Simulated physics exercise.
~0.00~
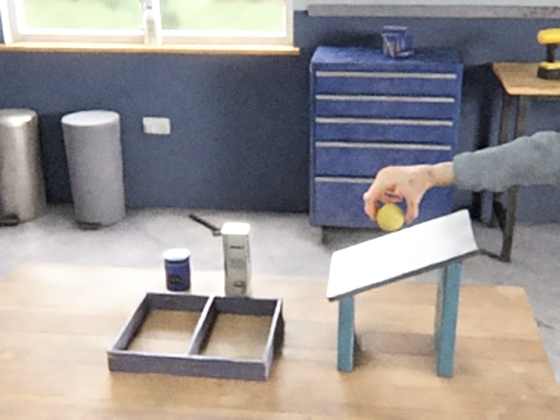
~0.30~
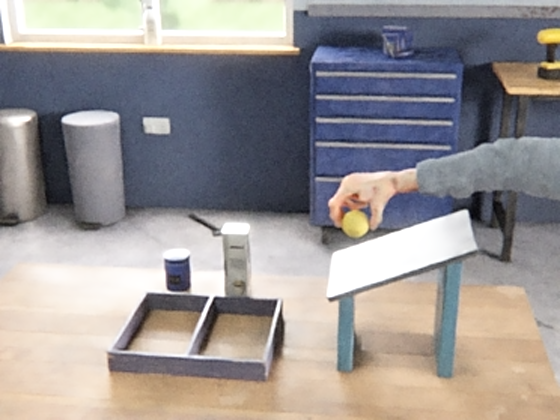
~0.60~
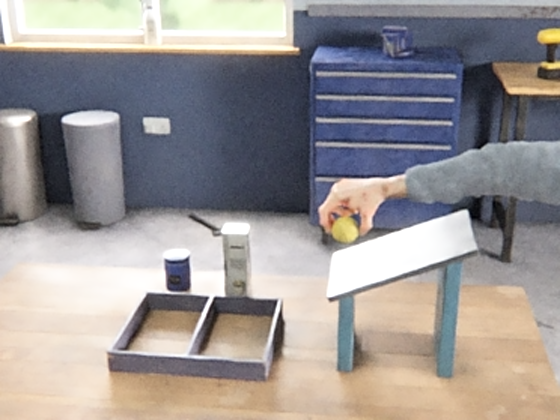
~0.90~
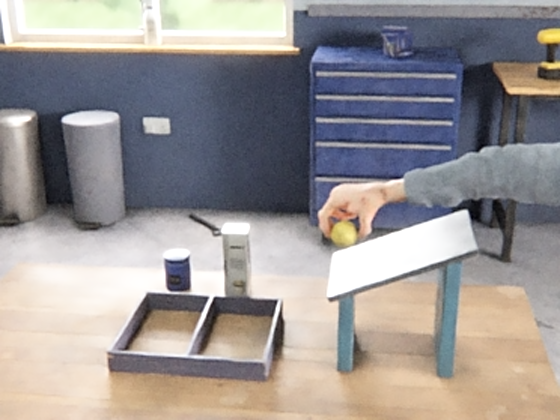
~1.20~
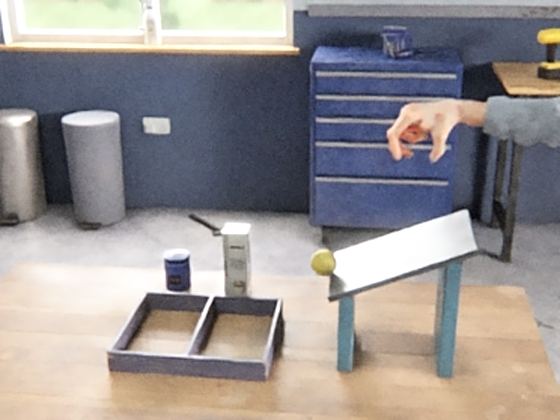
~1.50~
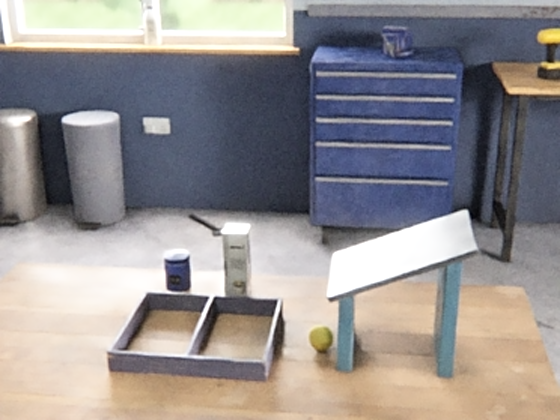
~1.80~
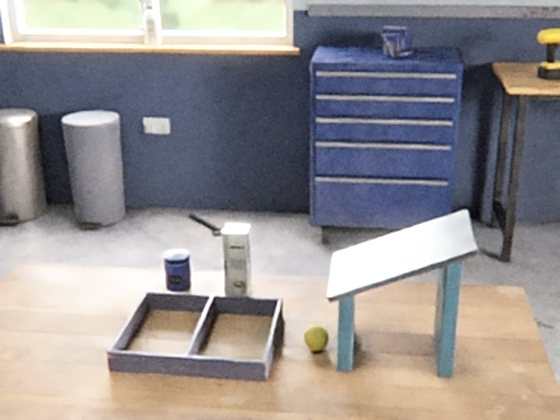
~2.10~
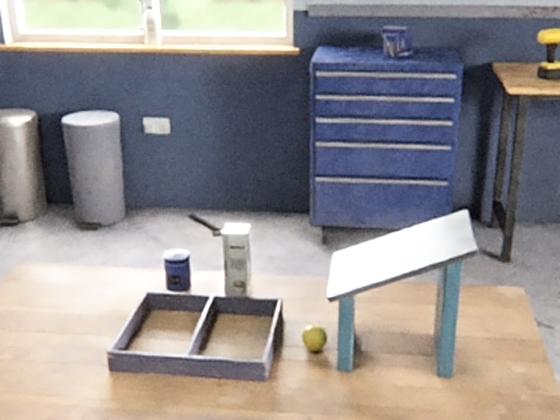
A hand held a yellow lemon over a slanted board, moved it left and down to the board's low end, and let go. The lemon dropped off the edge onto the table and came to rest between the board and the two-bay tray, outside it.
